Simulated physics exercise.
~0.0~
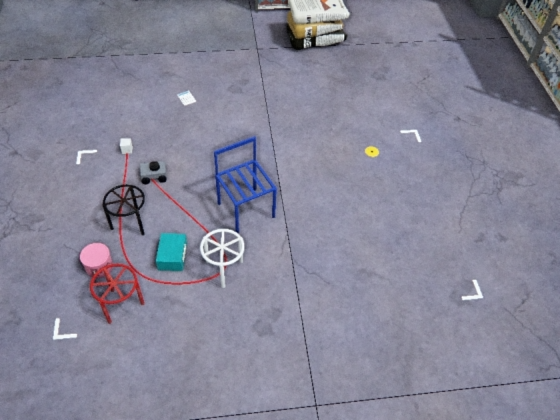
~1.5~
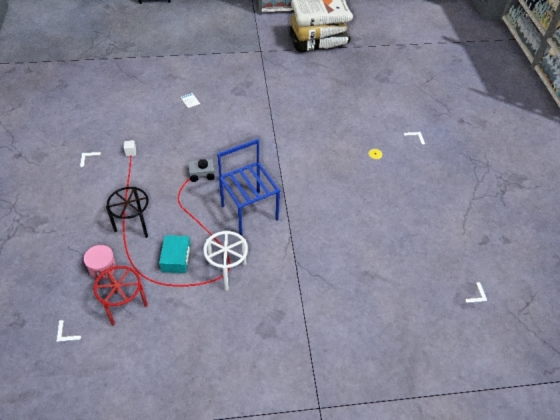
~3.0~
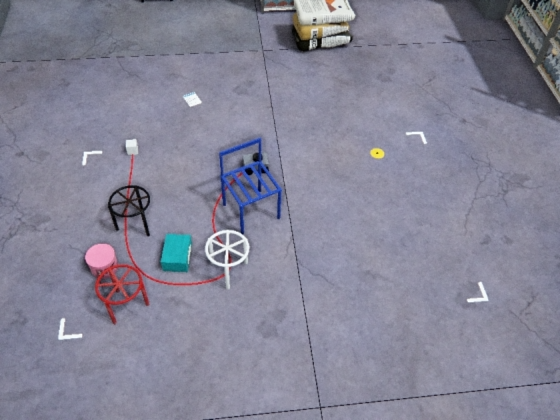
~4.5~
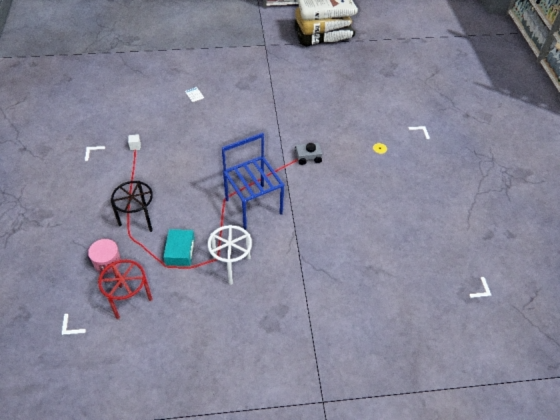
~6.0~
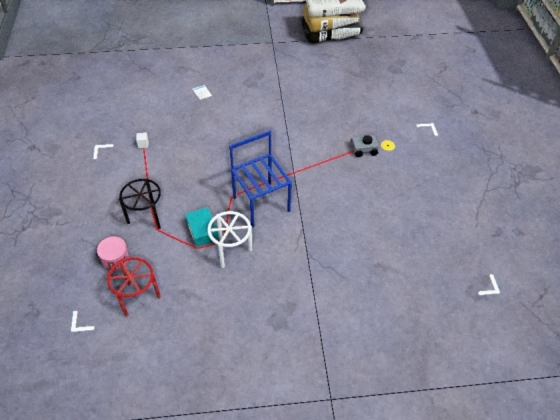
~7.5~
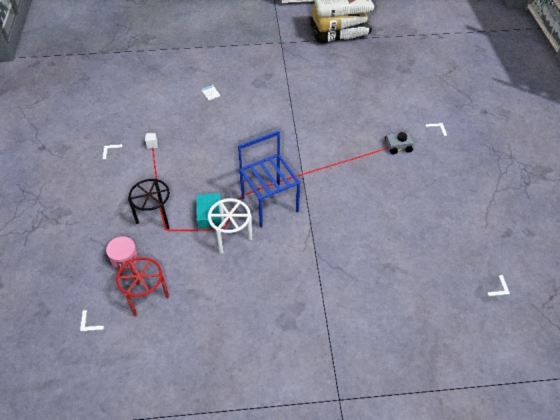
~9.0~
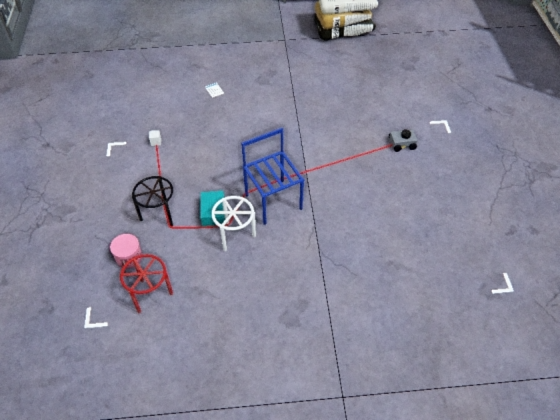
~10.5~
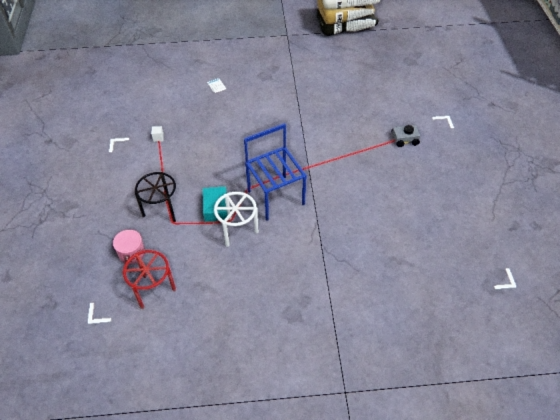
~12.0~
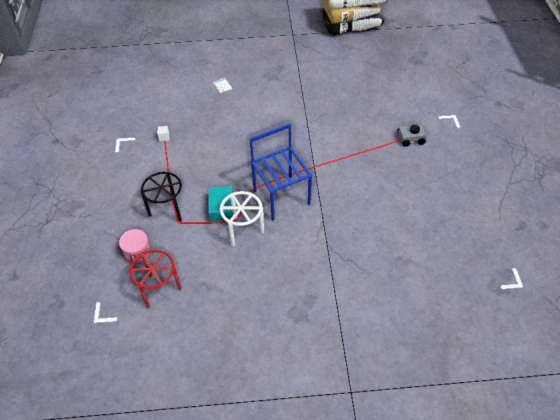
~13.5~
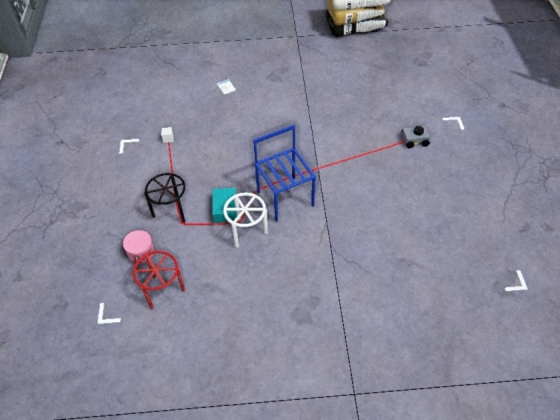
The clip opens on a grey concrete floor where a small wheeled cart trails a red lead from a white block, looping among a blue chair, black, white and red stools, a teal carton and a pink bucket. The cart rolls right, passing through the blue chair's legs and out the other side toward a yellow disc. As the slack draws in, the lead sweeps up against the carton and drags it up and right, nudging the white stool along. The cart reaches the disc and stops, the lead bent around the black stool's leg and still joined to the block, with the carton tucked against the white stool.
